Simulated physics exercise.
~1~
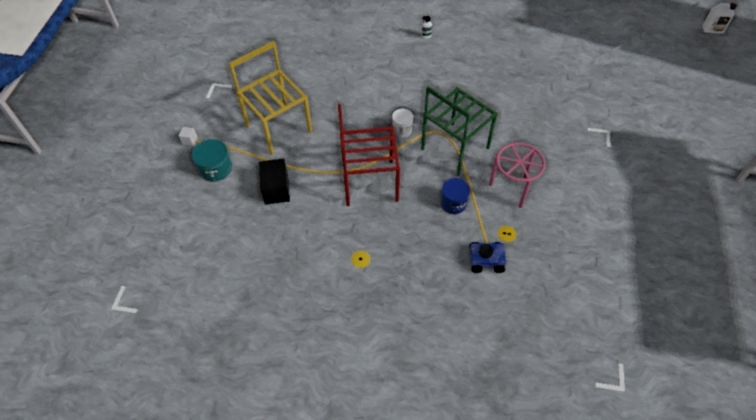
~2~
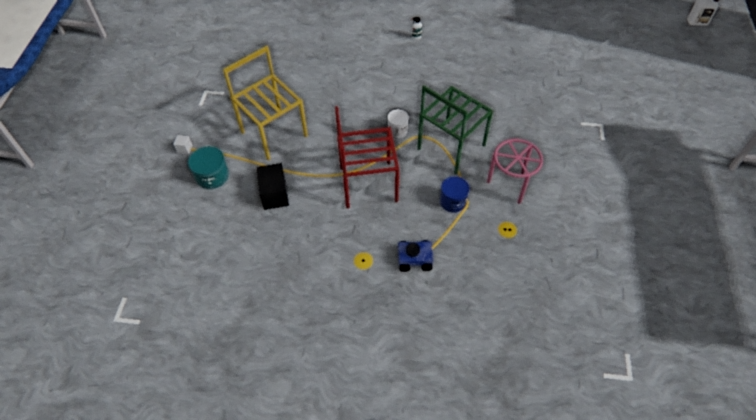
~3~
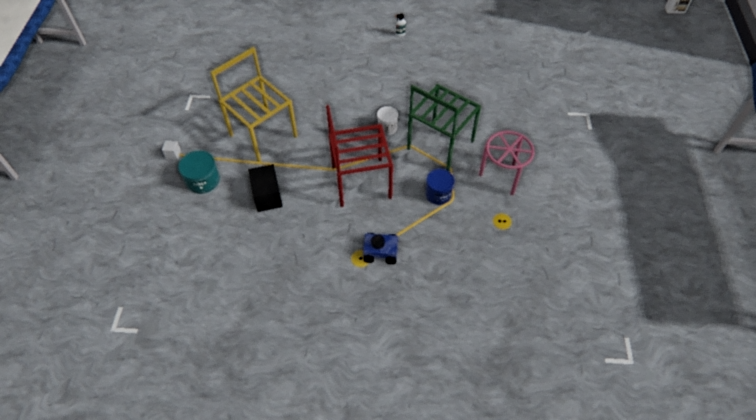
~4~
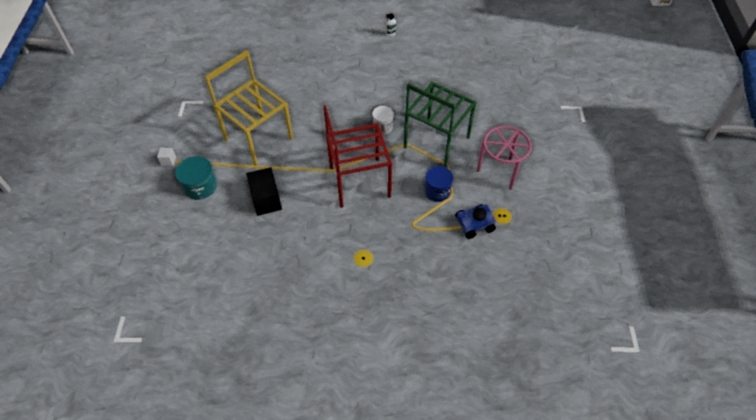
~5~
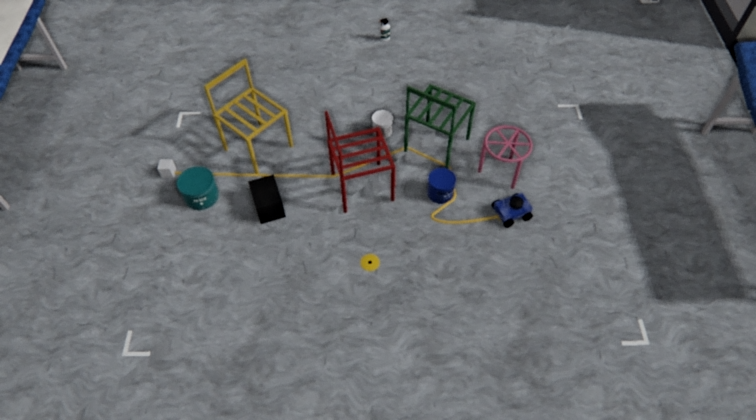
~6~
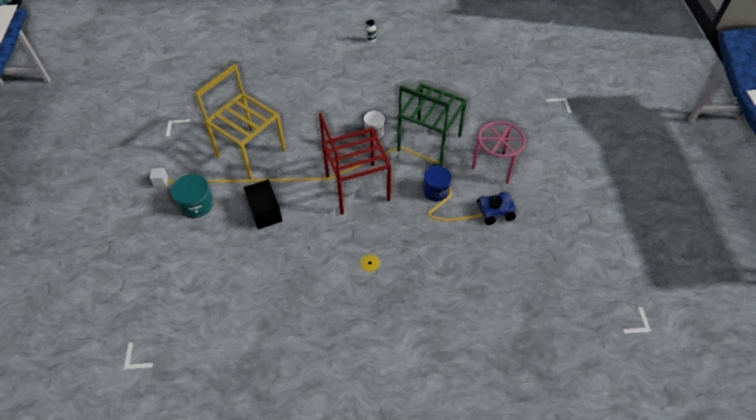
Chairs, a pink stool, buckets and a black crate stood on a grey floor with a yellow cord winding among them to a small blue cart, which drove left to one yellow mark, then back right to the other, and stopped, the chairs unmoved.
